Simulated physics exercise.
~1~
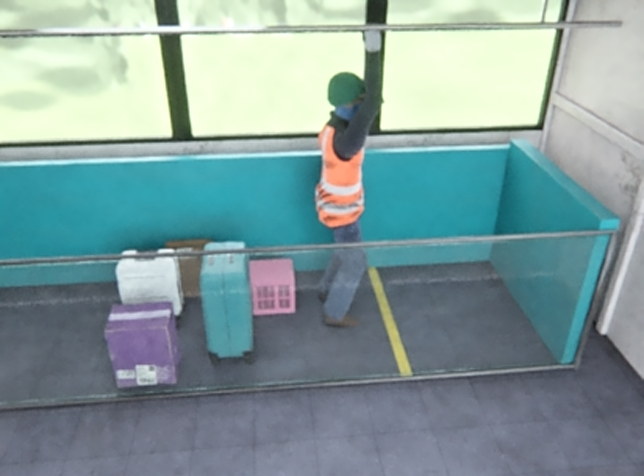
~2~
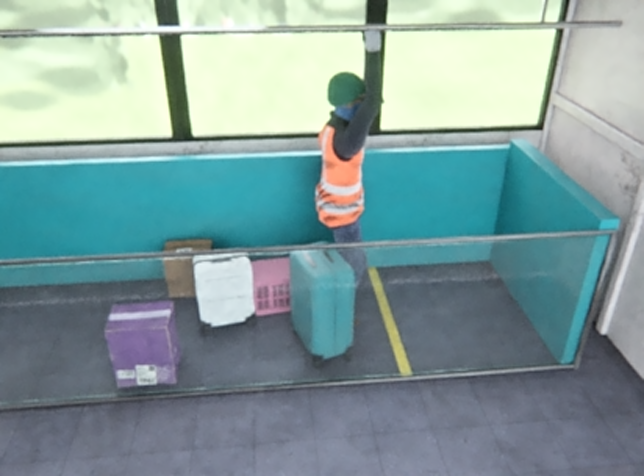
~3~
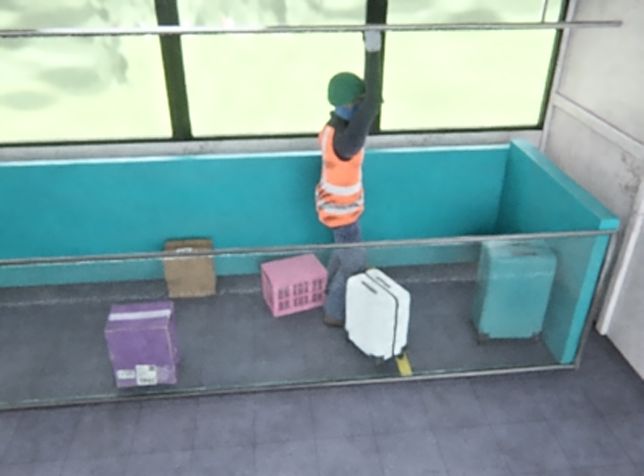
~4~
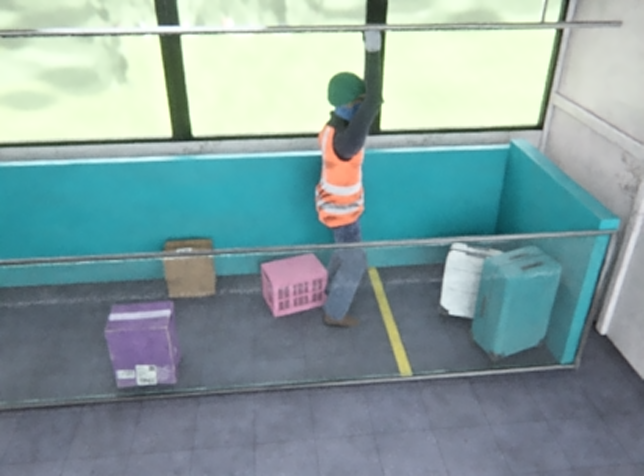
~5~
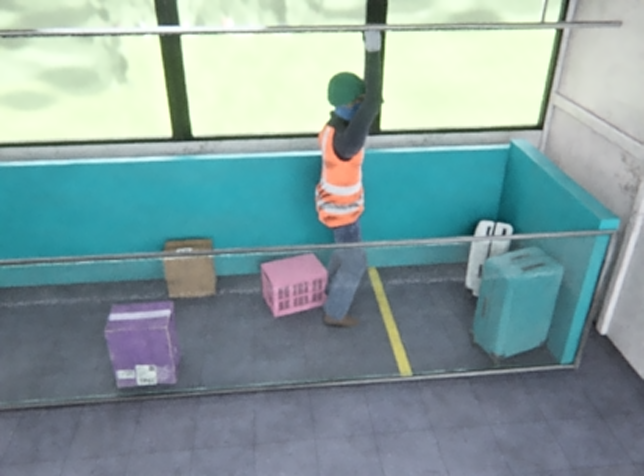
Teal and white wheeled suitcases rolling right past a braced worker and over a yellow line, stopping together near the end wall.
